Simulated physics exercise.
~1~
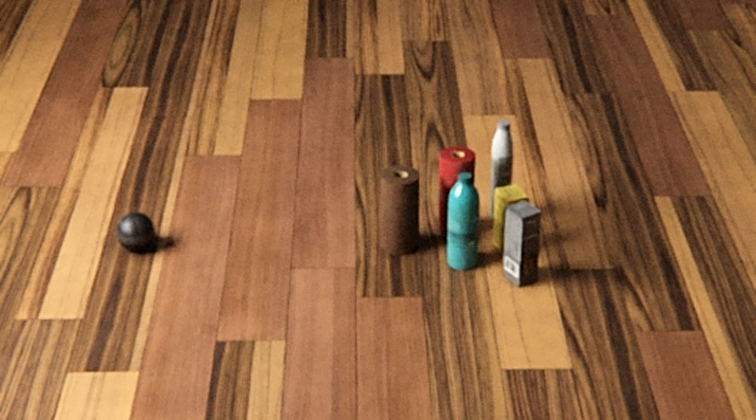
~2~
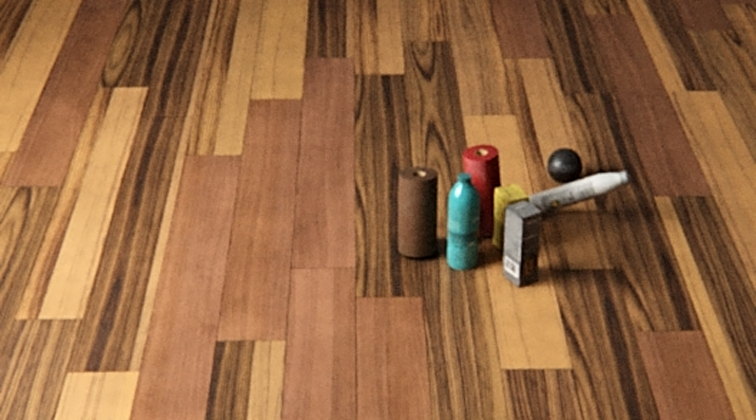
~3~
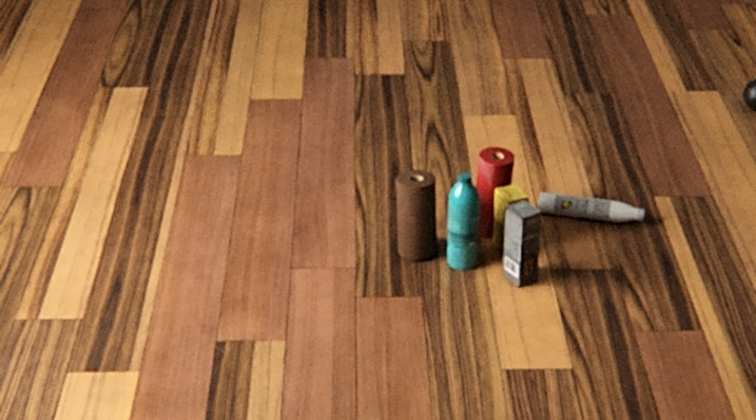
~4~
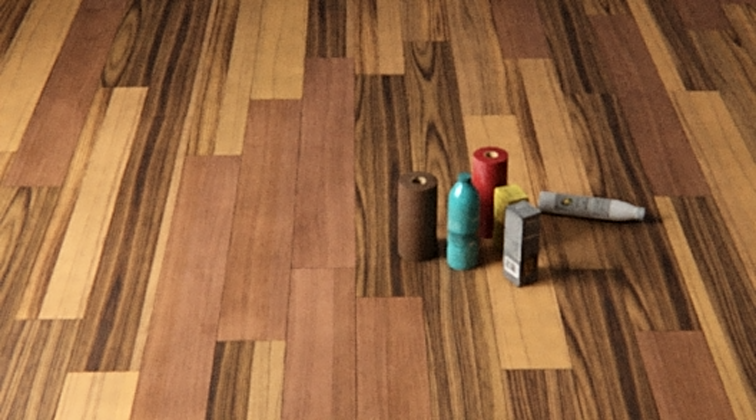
On a wood-plank floor, a black ball rolls right through standing objects, toppling the white bottle and nudging the red and brown rolls.
